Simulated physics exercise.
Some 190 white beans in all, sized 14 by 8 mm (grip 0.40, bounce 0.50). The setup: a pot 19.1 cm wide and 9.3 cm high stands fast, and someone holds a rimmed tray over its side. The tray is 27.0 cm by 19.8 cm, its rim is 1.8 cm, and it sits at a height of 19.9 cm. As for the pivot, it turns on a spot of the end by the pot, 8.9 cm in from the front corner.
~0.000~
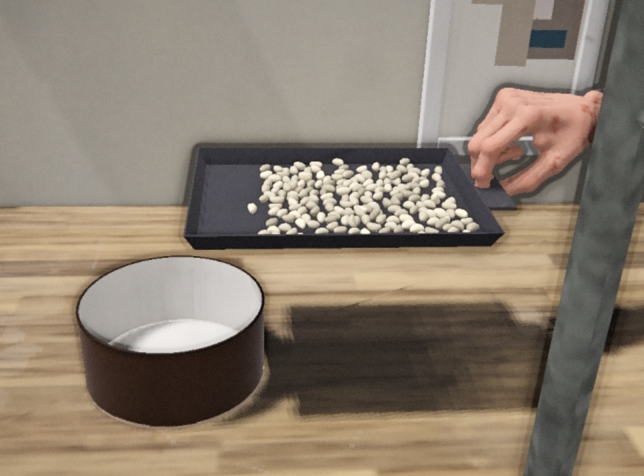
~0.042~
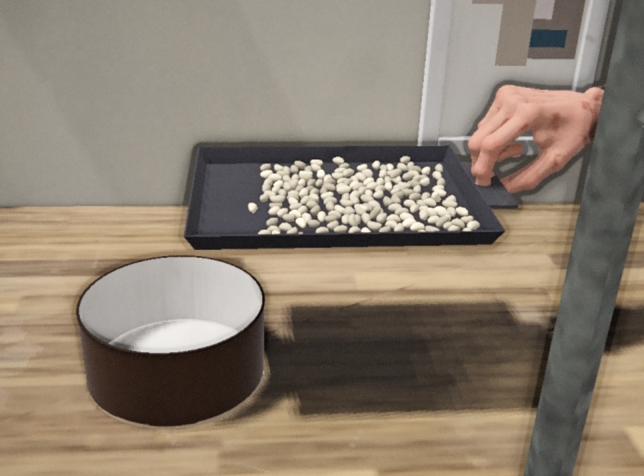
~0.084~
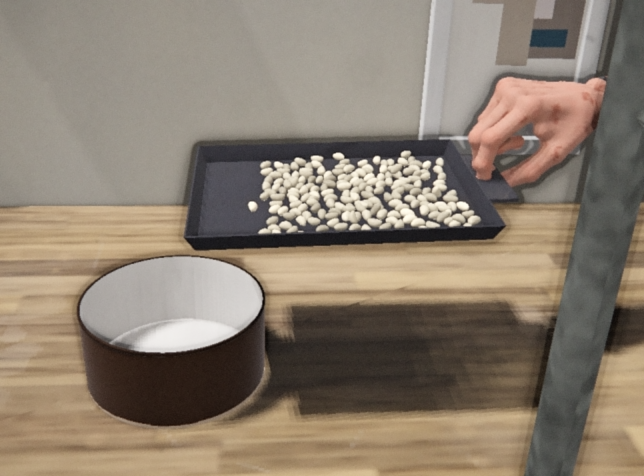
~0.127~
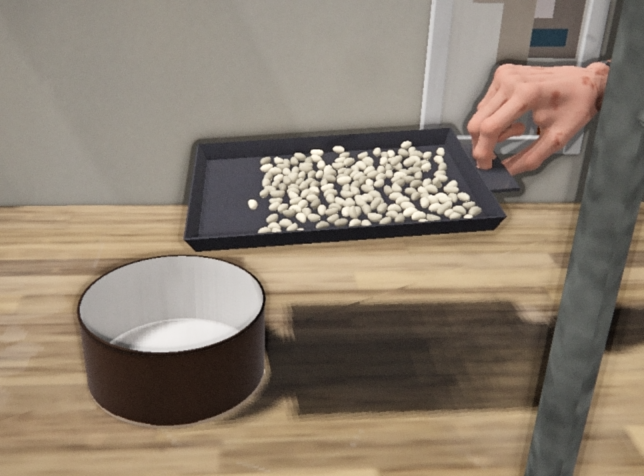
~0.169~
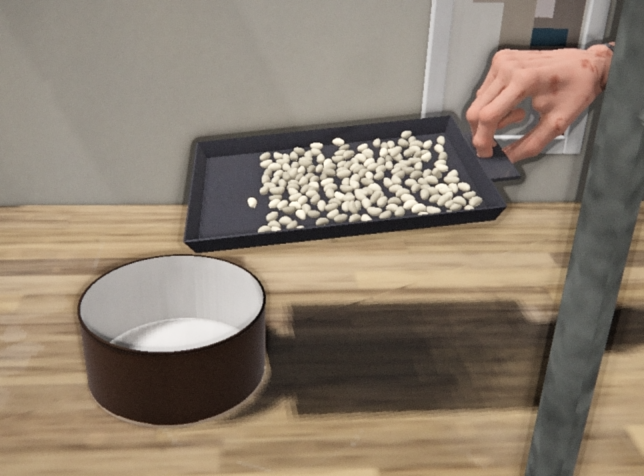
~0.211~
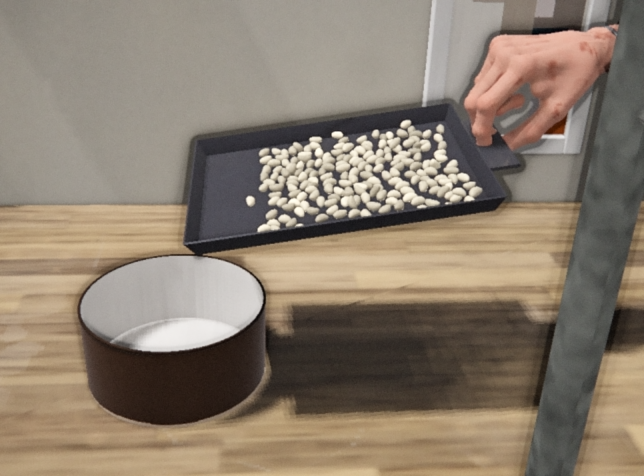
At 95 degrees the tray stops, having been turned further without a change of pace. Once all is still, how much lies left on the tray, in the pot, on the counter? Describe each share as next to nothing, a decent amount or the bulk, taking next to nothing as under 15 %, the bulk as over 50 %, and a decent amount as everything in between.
Tray - next to nothing; pot - the bulk; counter - a decent amount.
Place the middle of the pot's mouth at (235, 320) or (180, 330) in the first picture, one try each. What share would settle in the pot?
First try about 80 per cent, second try about 100 per cent.
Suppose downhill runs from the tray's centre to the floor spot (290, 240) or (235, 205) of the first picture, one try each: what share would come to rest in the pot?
I'd put it at about 30 per cent for the first tilt and about 85 per cent for the second.
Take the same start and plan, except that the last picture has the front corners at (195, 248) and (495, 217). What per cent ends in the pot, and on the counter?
Final per cent - pot 30, counter 70.
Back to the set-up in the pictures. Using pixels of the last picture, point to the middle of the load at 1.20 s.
Load centre est.: (172, 400) px.
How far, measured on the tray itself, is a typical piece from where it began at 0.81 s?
14 cm.
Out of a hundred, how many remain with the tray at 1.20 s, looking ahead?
Some 25 per cent of the load.
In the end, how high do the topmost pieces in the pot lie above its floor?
About 1.5 cm.
After 0.81 s, tilt 50 degrees; the tray holds 90 %, the pot 0 %.
After 1.20 s, tilt 77 degrees; the tray holds 25 %, the pot 40 %.
Then, at 1.68 s, tilt 95 degrees; the tray holds 0 %, the pot 60 %.
At rest (2.4 s), tray 0 %, pot 60 %, counter 40 %.
